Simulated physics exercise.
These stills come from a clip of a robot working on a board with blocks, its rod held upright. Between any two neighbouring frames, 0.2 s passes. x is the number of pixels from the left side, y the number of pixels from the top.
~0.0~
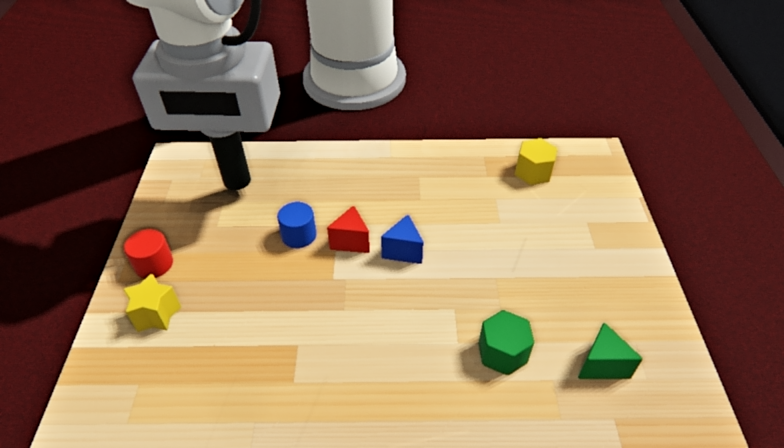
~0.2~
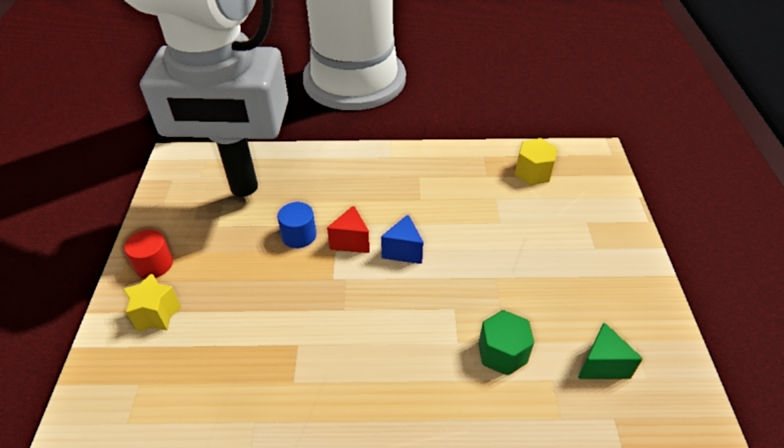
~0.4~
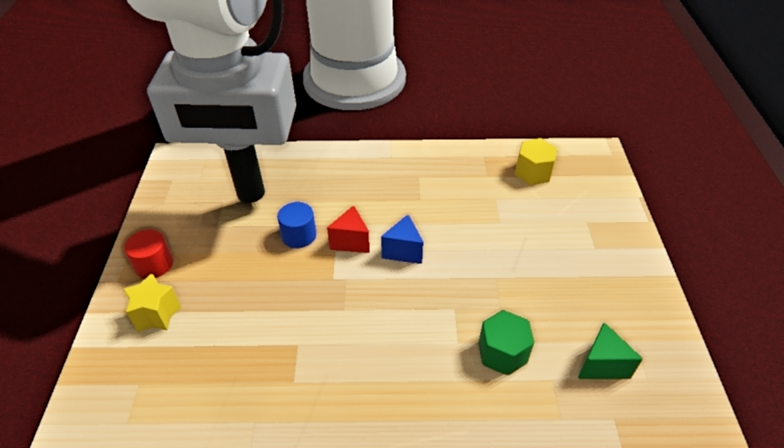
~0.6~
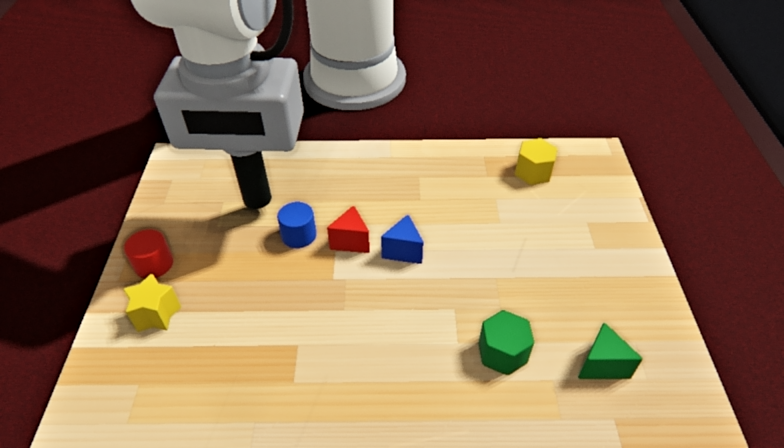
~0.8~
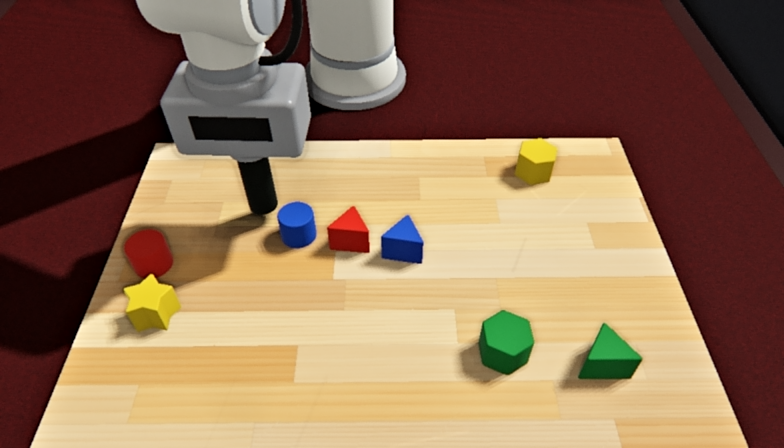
A robot arm with a black rod slid a short way right and toward the viewer over a wooden board, nearing the blue round block, while all the colored blocks stayed still.
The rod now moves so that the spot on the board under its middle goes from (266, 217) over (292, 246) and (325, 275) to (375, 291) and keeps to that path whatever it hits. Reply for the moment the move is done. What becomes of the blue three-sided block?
At the moment the path ends, the blue three-sided block no longer stands where it did.
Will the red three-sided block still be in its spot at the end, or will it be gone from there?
It gets moved.
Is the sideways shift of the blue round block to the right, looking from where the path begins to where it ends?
No
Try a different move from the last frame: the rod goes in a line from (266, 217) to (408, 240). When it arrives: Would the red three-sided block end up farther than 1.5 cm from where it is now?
Yes, that is how it ends up.
The first path, step by step. One third of the way, rod at (290, 235); blue round block at (321, 229); red three-sided block at (357, 221), turned 25° anticlockwise.
Two thirds of the way, rod at (324, 264); blue round block at (357, 245); red three-sided block at (370, 221), turned 85° anticlockwise.
At the end, rod at (375, 280); blue round block at (392, 245); red three-sided block at (373, 217), turned 110° anticlockwise; blue three-sided block at (414, 226), turned 15° clockwise.
